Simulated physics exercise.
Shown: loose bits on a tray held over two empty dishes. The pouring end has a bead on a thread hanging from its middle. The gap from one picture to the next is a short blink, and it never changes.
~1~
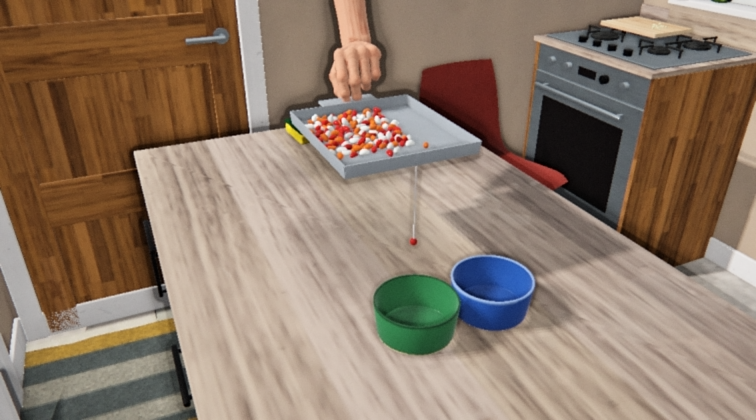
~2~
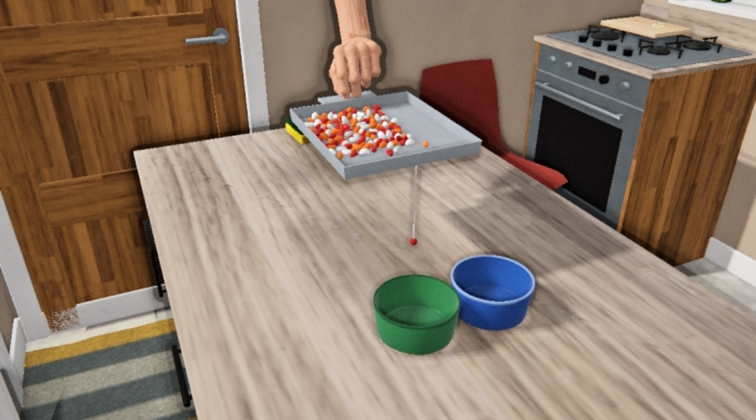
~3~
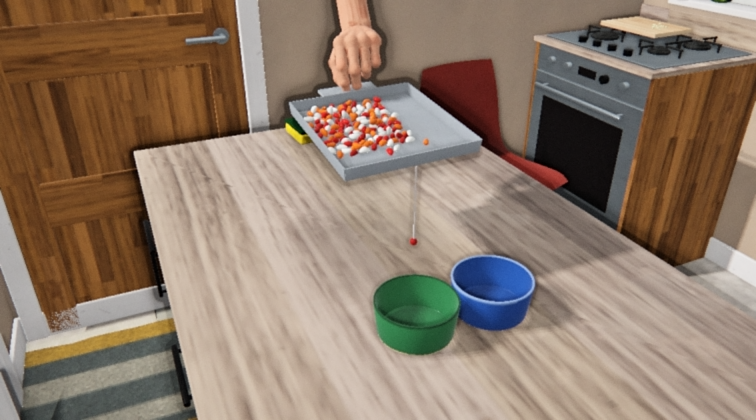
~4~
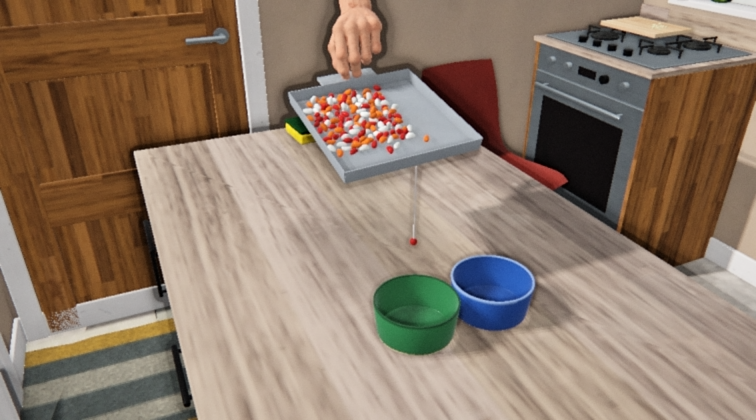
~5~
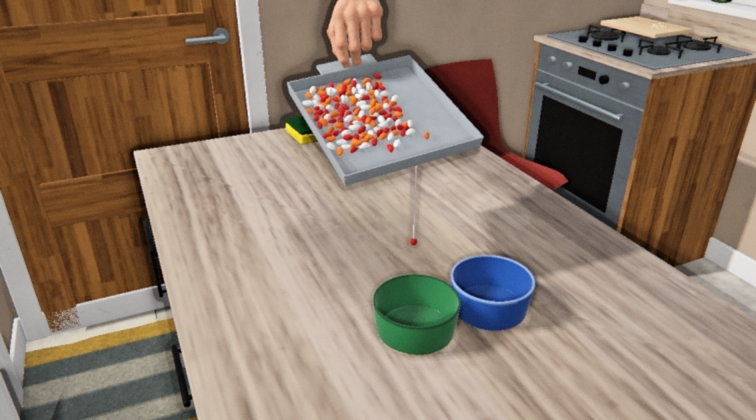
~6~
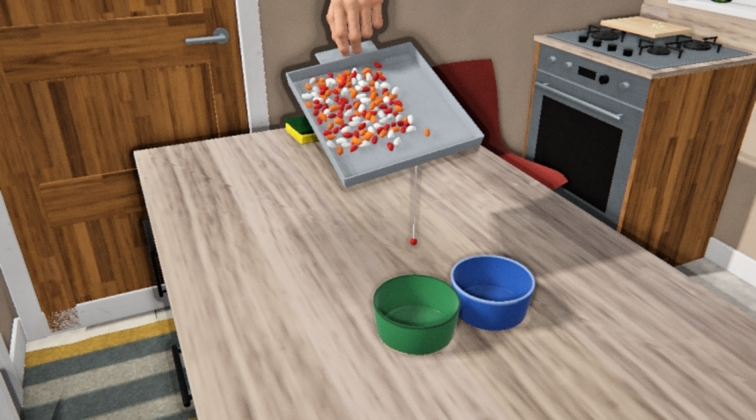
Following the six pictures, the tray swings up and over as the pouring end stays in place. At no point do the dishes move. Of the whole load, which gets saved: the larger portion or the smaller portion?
The dishes end up holding not even half.
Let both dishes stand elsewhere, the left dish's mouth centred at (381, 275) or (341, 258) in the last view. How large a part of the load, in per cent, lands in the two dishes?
The first position comes out at 90 per cent, the other at 30 per cent.
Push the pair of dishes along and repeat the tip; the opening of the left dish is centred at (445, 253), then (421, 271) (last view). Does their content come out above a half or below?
Try 1: A minority of it. Try 2: A minority of it.
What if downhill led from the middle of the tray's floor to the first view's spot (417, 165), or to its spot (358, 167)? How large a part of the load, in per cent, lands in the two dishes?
For the first it's near 40 %, for the second near 0 %.
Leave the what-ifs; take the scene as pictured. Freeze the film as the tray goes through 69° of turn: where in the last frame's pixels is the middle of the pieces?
Near (366, 146).
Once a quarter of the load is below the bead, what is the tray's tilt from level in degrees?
Around 100°, give or take.
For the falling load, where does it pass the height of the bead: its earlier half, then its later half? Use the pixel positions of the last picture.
At (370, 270) for the first part, then at (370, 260) for the others.
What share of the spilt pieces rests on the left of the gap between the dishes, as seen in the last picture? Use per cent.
Estimate: About 100 per cent.
Shortly afterwards, tray tipped steeply; all but a few on the tray; only a few in the left dish; a little in the air.
Next, tray tipped past a quarter turn; near half on the tray; a little in the left dish; near a quarter outside both; a little in the air.
Some moments later, tray tipped past a quarter turn; a little in the left dish; only a few in the right dish; the bulk outside both.
In the end, tray tipped past a quarter turn; a little in the left dish; only a few in the right dish; the bulk outside both.
